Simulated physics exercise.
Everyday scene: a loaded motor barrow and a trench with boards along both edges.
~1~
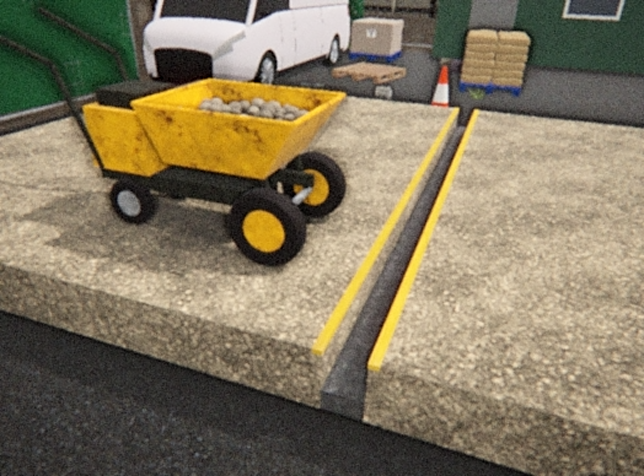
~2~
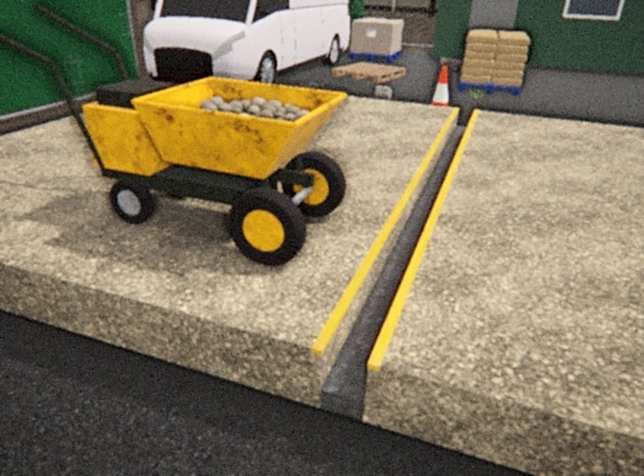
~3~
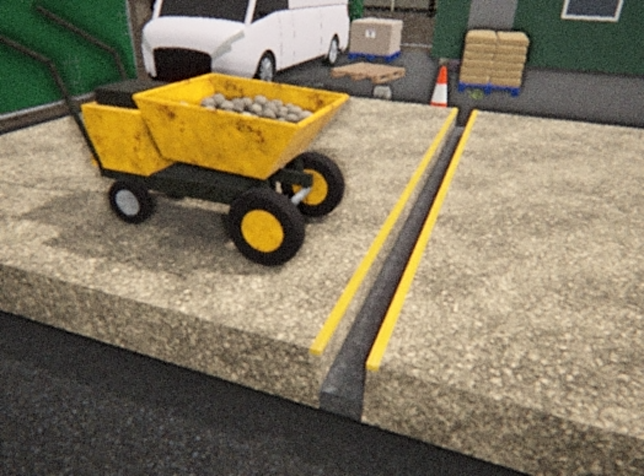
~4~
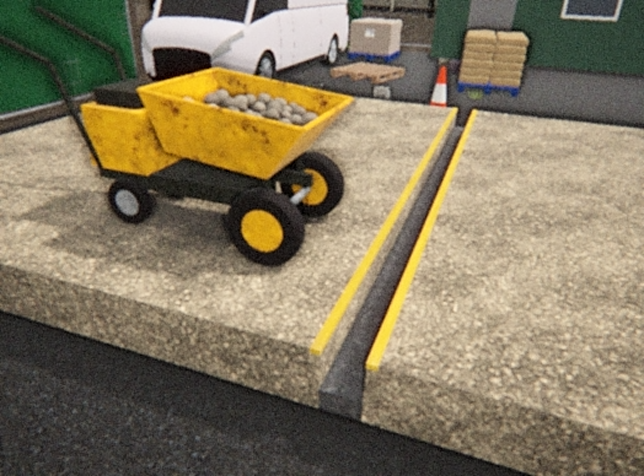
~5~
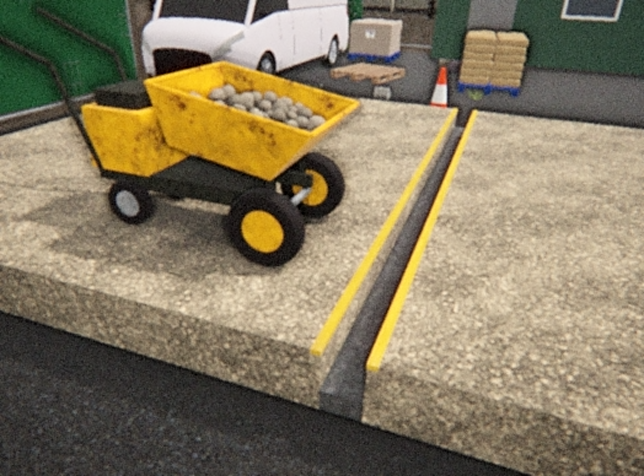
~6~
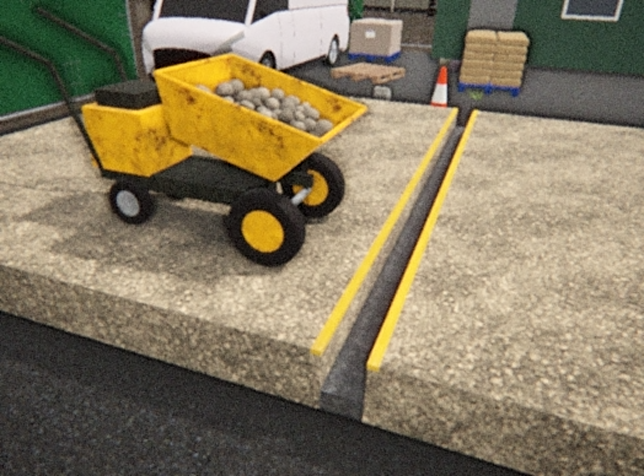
A yellow skip of river pebbles on a motor barrow gradually tilts to the right.
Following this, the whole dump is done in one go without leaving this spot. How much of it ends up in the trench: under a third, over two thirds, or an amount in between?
One third to two-thirds.
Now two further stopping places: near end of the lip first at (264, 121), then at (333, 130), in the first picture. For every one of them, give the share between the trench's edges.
In order: 70 % and 0 %.
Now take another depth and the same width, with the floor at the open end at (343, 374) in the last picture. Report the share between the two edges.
I'd put it at about 40 in a hundred.
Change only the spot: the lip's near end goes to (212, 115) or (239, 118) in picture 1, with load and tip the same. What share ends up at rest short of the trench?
60 and 30 in a hundred, in that order.
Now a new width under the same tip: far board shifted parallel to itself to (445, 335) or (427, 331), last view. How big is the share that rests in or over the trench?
In order: 100 per cent, then 90 per cent.
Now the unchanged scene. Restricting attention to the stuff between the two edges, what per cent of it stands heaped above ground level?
Close to 15 percent.
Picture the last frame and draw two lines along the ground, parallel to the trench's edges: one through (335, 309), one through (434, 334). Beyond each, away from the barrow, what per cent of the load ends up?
In order: 100 per cent, then 20 per cent.
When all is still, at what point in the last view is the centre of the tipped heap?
(405, 255).
Soon, skip tipped steeply; all in the skip.
A while on, skip tipped right over; nearly all in the skip; a stray few in or heaped over the trench; a stray few beyond it; a stray few falling.
Towards the end, skip tipped right over; about a quarter in the skip; about a quarter in or heaped over the trench; about half beyond it.
Finally, skip tipped right over; a stray few in the skip; about half in or heaped over the trench; about half beyond it.
